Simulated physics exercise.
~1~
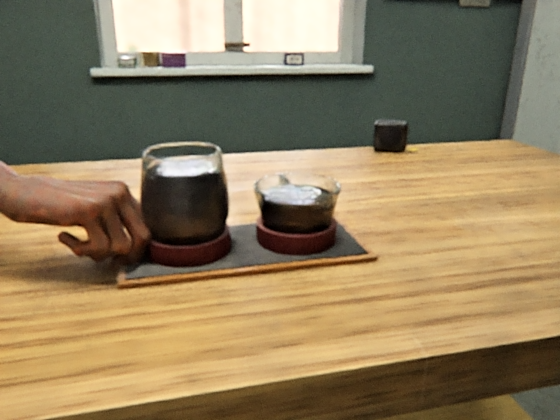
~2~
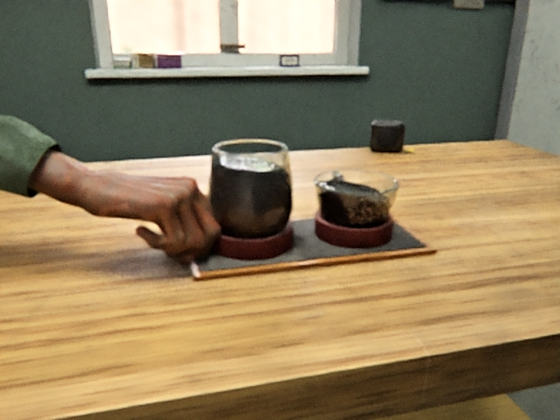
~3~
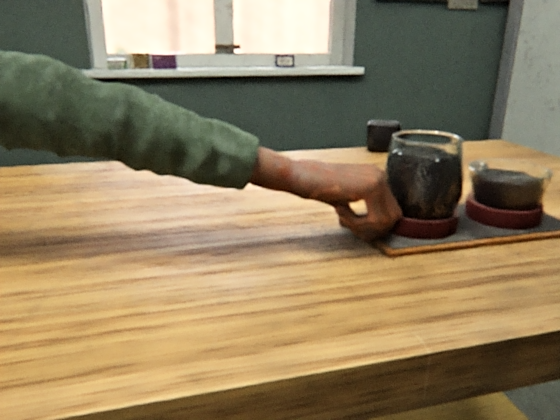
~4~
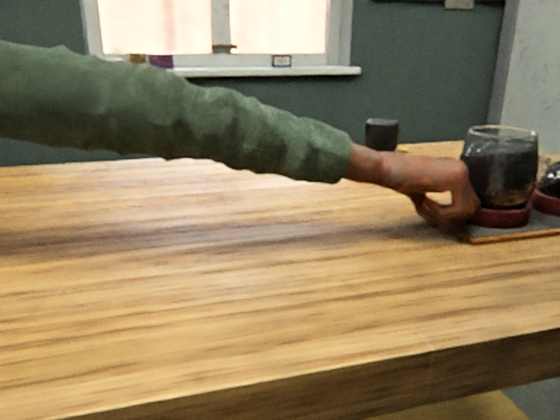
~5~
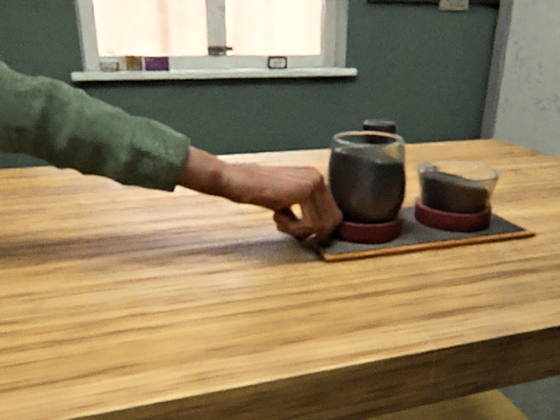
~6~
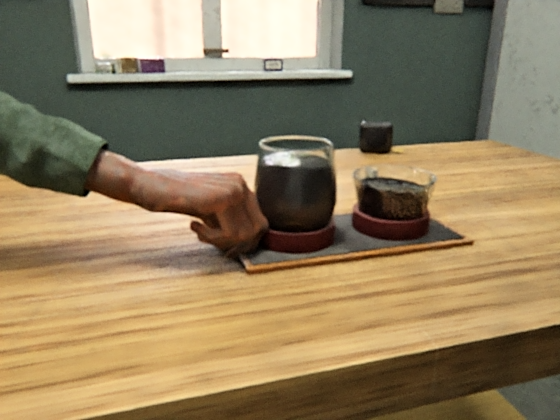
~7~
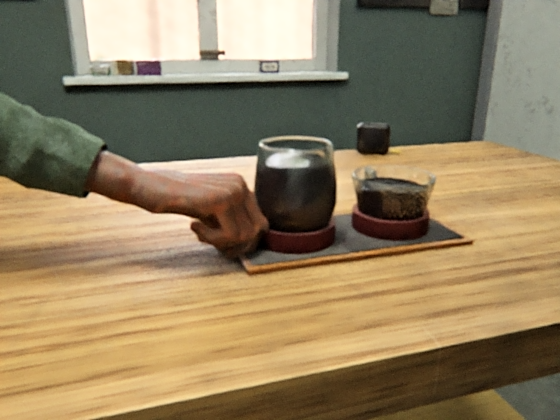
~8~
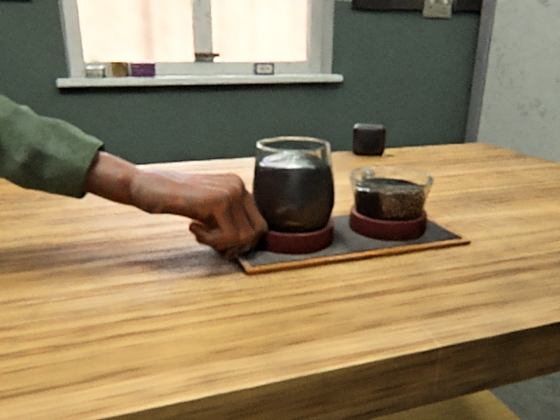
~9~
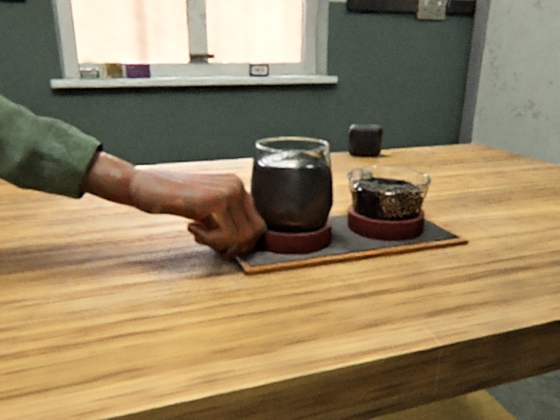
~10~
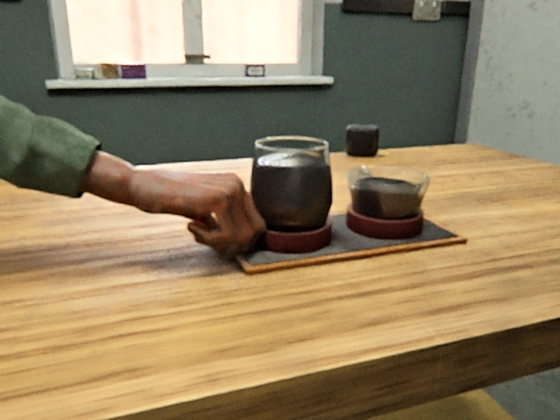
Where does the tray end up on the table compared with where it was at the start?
It ends up farther to the right than where it started, even though it comes partway back to the left before stopping.
A hand-held tray of two dark drinks slides right, sloshing, then partway back left and stops.
